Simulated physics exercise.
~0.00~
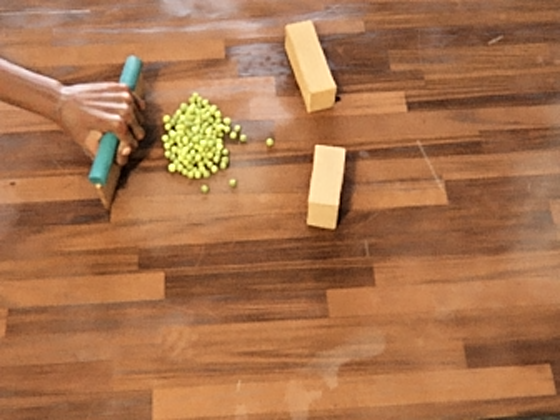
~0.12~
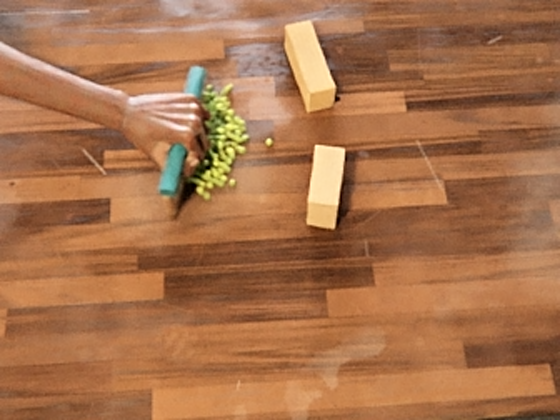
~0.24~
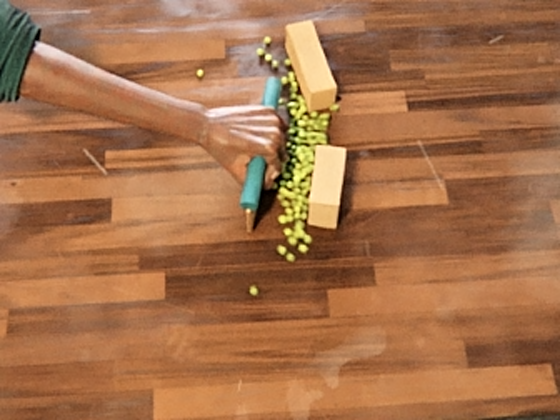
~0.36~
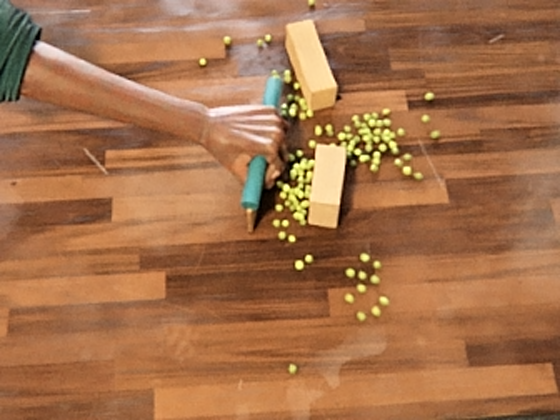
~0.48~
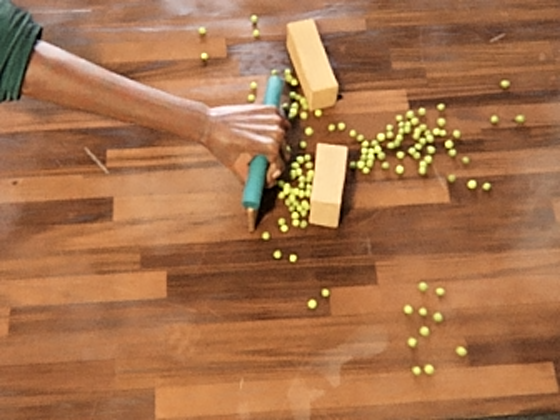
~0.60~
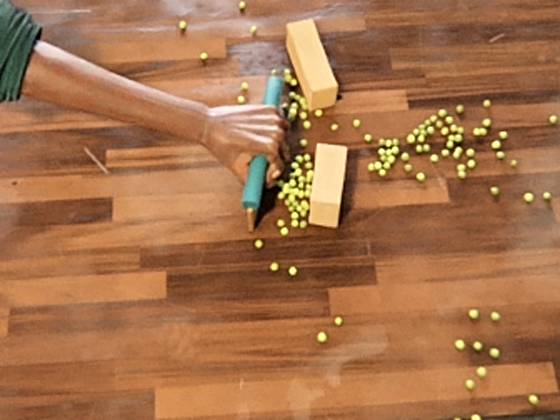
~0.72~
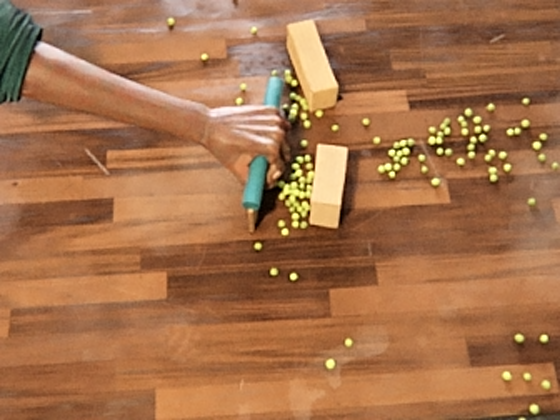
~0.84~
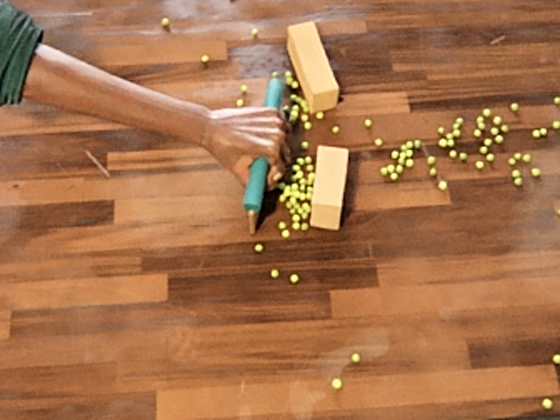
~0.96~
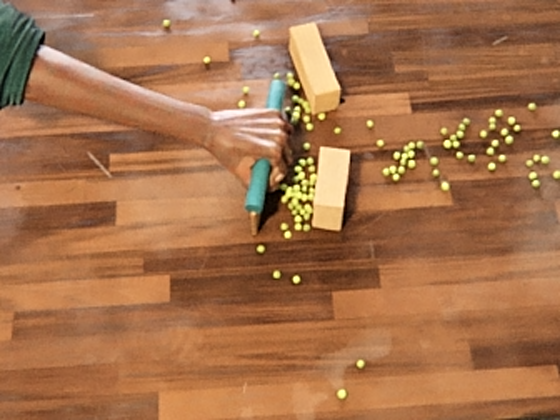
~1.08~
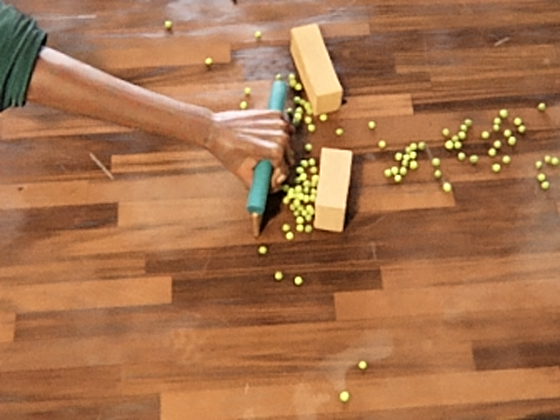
A hand pushed a pile of small green peas rightwards across a wooden surface with a teal-handled scraper, then stopped at two pale blocks; many peas rolled through the gap and scattered, some slipped around the blocks, and others stayed held behind them.
